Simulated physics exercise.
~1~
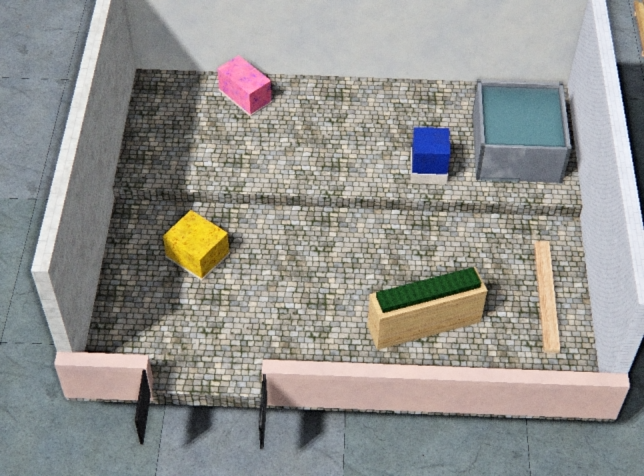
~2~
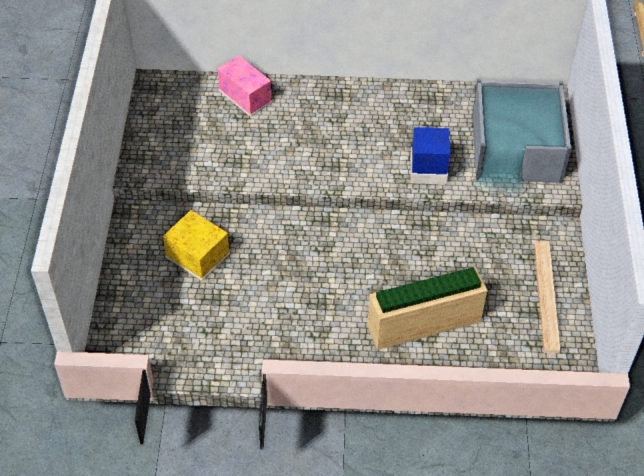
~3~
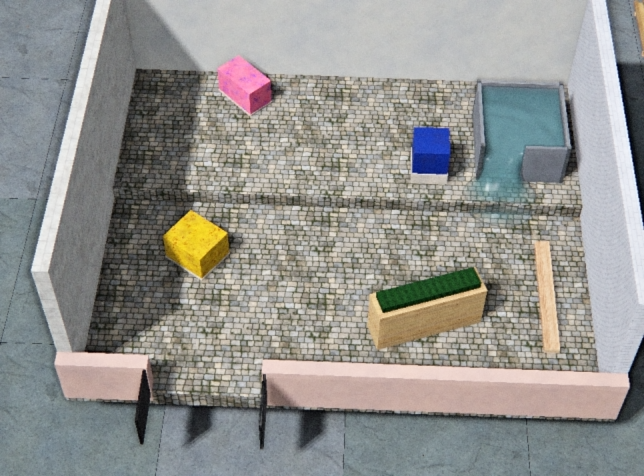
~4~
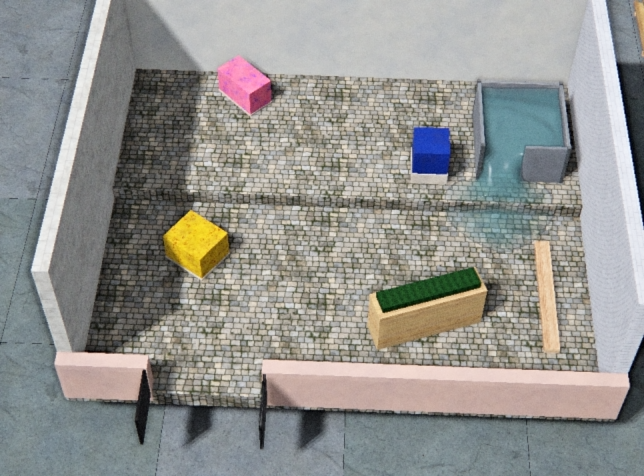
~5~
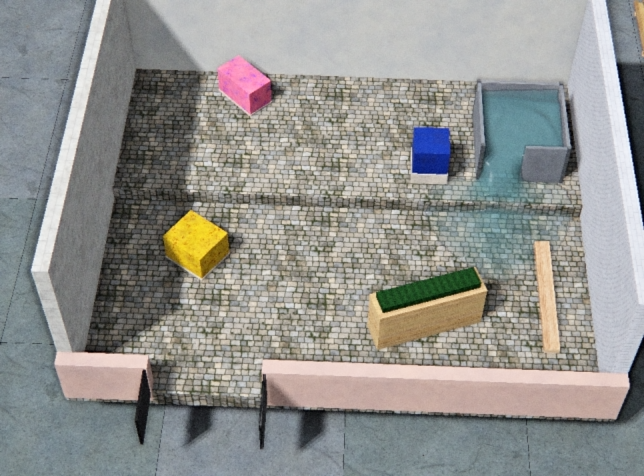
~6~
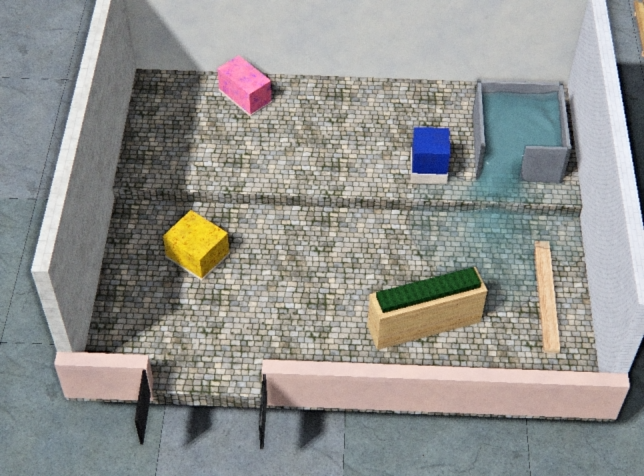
Water pouring from a gap in a grey tank, spreading over a cobbled yard and down its step beside a blue crate.
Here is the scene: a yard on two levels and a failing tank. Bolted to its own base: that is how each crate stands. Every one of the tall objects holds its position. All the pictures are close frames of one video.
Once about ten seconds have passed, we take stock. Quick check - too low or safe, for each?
Blue crate safe; pink crate safe; yellow crate too low.
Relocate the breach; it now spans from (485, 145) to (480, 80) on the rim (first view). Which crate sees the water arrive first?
First in line is the crate marked blue.
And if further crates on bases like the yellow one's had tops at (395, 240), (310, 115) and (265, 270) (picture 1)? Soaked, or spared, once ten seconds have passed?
Listed in turn: Overtopped / clear / overtopped.
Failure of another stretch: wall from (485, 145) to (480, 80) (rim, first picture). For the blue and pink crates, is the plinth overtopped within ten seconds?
As I see it, the blue one gets reached, and the pink one gets reached.
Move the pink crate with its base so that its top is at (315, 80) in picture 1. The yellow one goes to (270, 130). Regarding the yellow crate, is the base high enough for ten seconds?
Outcome for the yellow crate: It is never reached.
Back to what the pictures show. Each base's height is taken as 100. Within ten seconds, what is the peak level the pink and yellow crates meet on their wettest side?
The first comes to 0 per cent and the second to 190 per cent.
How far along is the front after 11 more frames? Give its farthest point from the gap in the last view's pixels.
My guess is roughly (261, 346).
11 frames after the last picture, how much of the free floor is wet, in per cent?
Near 30 in a hundred.
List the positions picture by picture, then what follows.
The water tank at (523, 117) is whole and still, in the first picture.
Water pours out at (501, 166) and has run to (522, 188), in the second picture.
Water pours out at (501, 168) and has run to (512, 223), in the third picture.
The front is at (490, 246), out from the gap at (501, 169), in the fourth picture.
Water pours out at (501, 169) and has run to (496, 276), in the fifth picture.
The front is at (483, 304), out from the gap at (501, 169), in the sixth picture.
A moment on, water covers 20 % of the floor; the blue crate water round its plinth, the pink crate not reached, the yellow crate not reached.
Next, water covers 30 % of the floor; the blue crate water round its plinth, the pink crate not reached, the yellow crate not reached.
Then, water covers 40 % of the floor; the blue crate water round its plinth, the pink crate not reached, the yellow crate water round its plinth.
Later, water covers 50 % of the floor; the blue crate water round its plinth, the pink crate not reached, the yellow crate water round its plinth.
In the end, water covers 55 % of the floor; the blue crate stayed above the water, the pink crate stayed above the water, the yellow crate was topped.
